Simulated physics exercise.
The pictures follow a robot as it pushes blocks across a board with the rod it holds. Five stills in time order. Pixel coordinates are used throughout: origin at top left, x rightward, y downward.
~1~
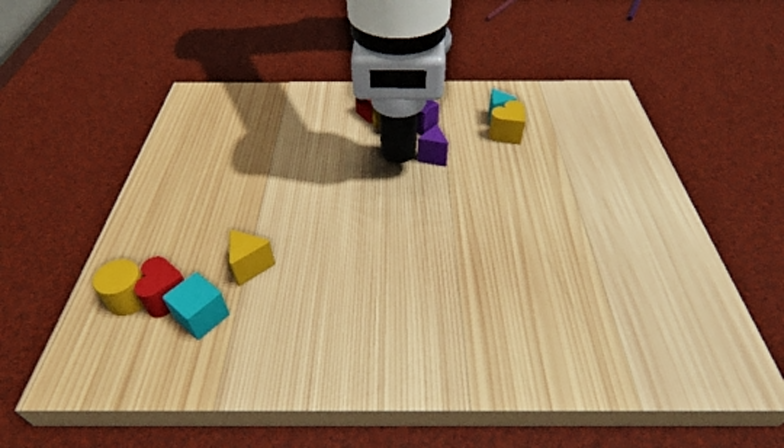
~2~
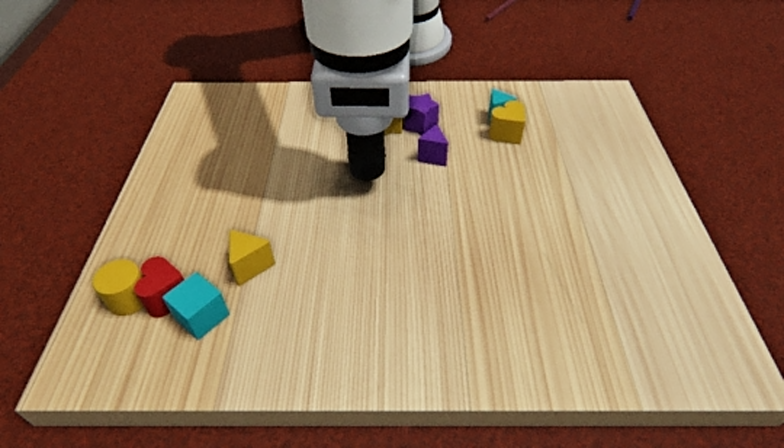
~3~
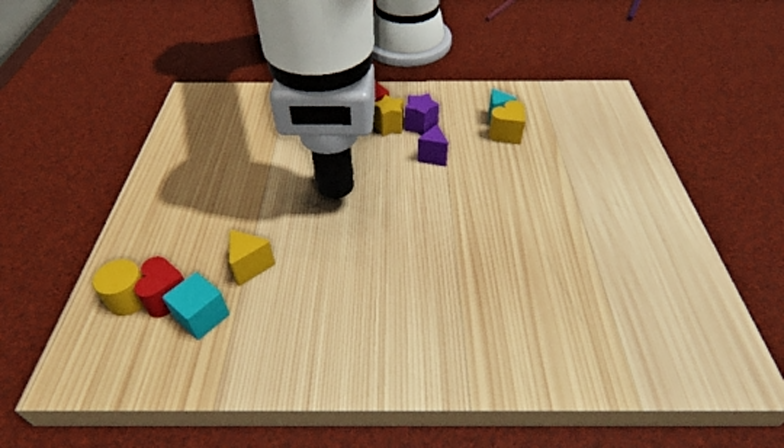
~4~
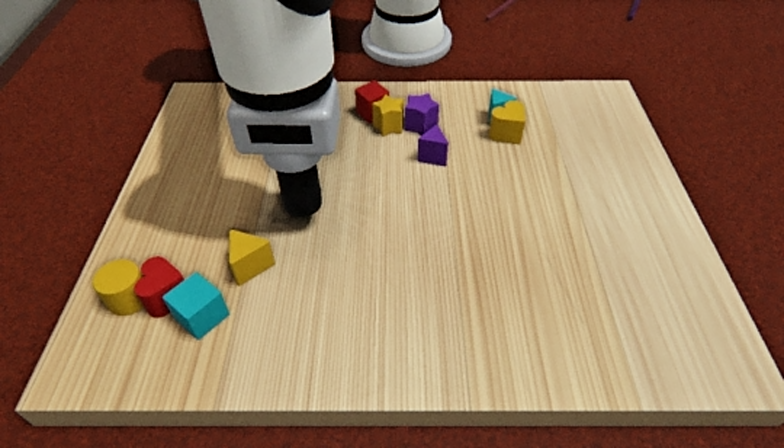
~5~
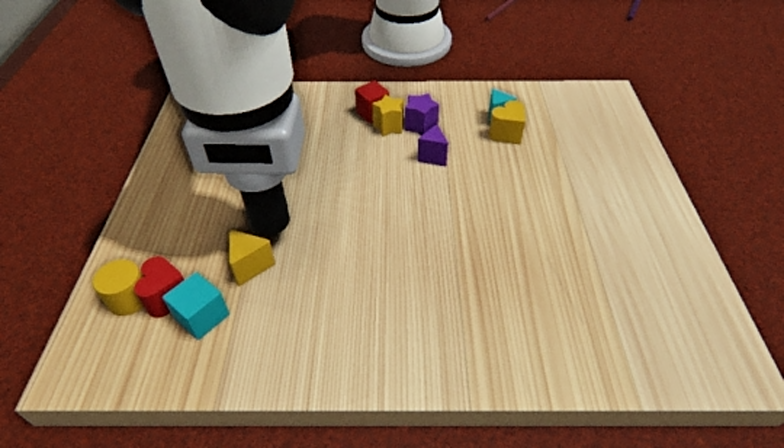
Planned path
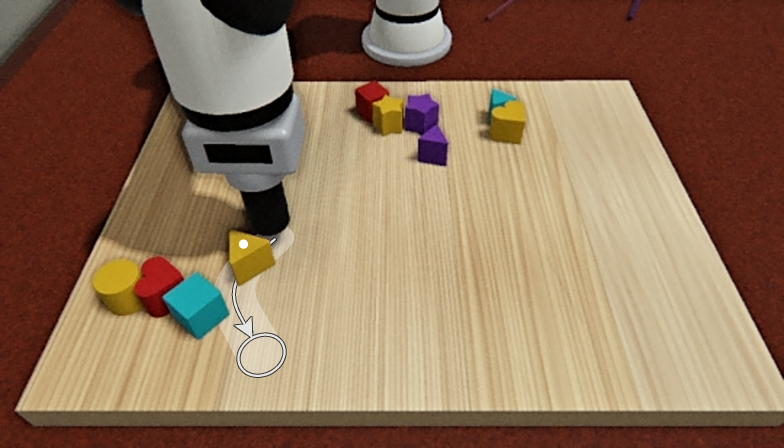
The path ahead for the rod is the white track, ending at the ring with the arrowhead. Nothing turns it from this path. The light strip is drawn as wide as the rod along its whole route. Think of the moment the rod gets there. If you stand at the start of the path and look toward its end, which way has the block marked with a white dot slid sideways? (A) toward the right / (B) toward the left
I'll go with A - toward the right.
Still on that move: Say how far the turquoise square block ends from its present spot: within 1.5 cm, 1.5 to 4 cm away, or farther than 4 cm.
Travel: 1.5-4 cm.
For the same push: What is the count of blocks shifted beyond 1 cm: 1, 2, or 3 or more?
That makes 2 blocks.
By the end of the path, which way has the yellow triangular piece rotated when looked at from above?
Viewed from above, clockwise.
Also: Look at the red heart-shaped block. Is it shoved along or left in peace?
Once the path ends, it is where it was.
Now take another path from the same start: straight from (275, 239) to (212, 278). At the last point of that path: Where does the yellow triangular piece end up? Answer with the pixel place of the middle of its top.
That would be at about pixel (218, 279).
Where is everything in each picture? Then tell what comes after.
The first picture shows rod tip (399, 153); block tops, red heart-shaped block (156, 275); turquoise square block (192, 294); yellow triangular piece (243, 244).
The second picture shows rod (367, 170); blocks unchanged.
The third picture shows rod (336, 187); blocks unchanged.
The fourth picture shows rod (303, 205); blocks unchanged.
The fifth picture shows rod (270, 222); red heart-shaped block (156, 275); turquoise square block (192, 294); yellow triangular piece (243, 244).
Path on the board, from (275, 239) by way of (241, 272) and (239, 314) to (262, 355); the dot is on the yellow triangular piece.
The first path, step by step. One third of the way, rod (235, 257); turquoise square block (182, 306), turned 25° clockwise; yellow triangular piece (215, 278), turned 15° anticlockwise.
Two thirds of the way, rod (234, 299); turquoise square block (169, 318), turned 35° clockwise; yellow triangular piece (209, 324).
At the end, rod (256, 339); red heart-shaped block in place; turquoise square block (169, 318), turned 35° clockwise; yellow triangular piece (207, 339), turned 35° clockwise.
